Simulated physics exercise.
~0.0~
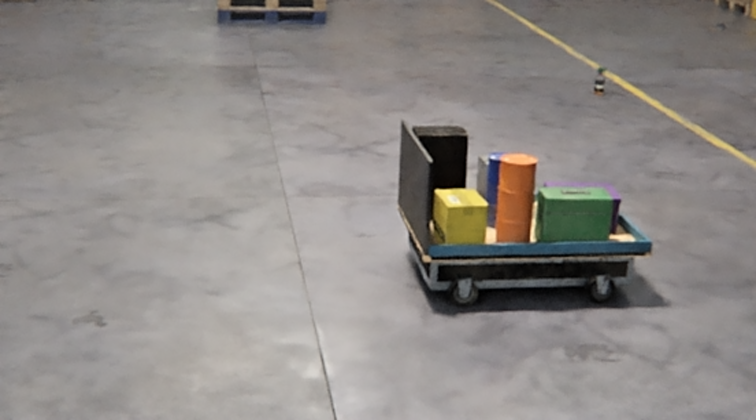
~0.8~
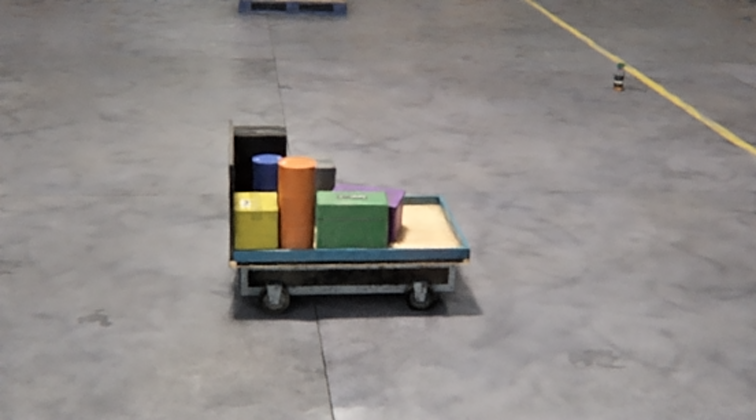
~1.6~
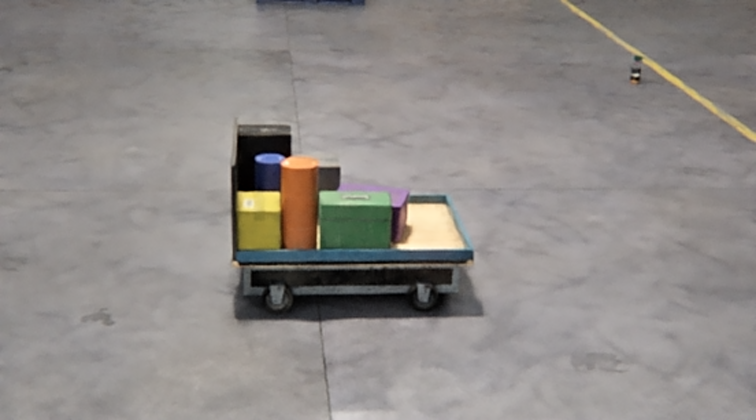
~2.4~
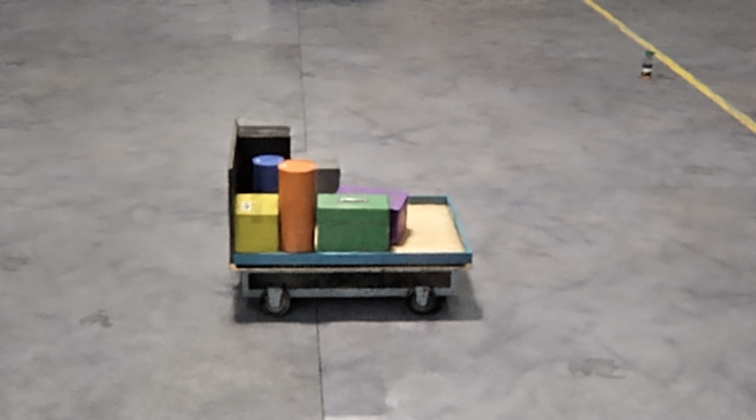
A flat cart carrying colourful boxes and canisters rolling left across a concrete floor, then standing still with its load upright.
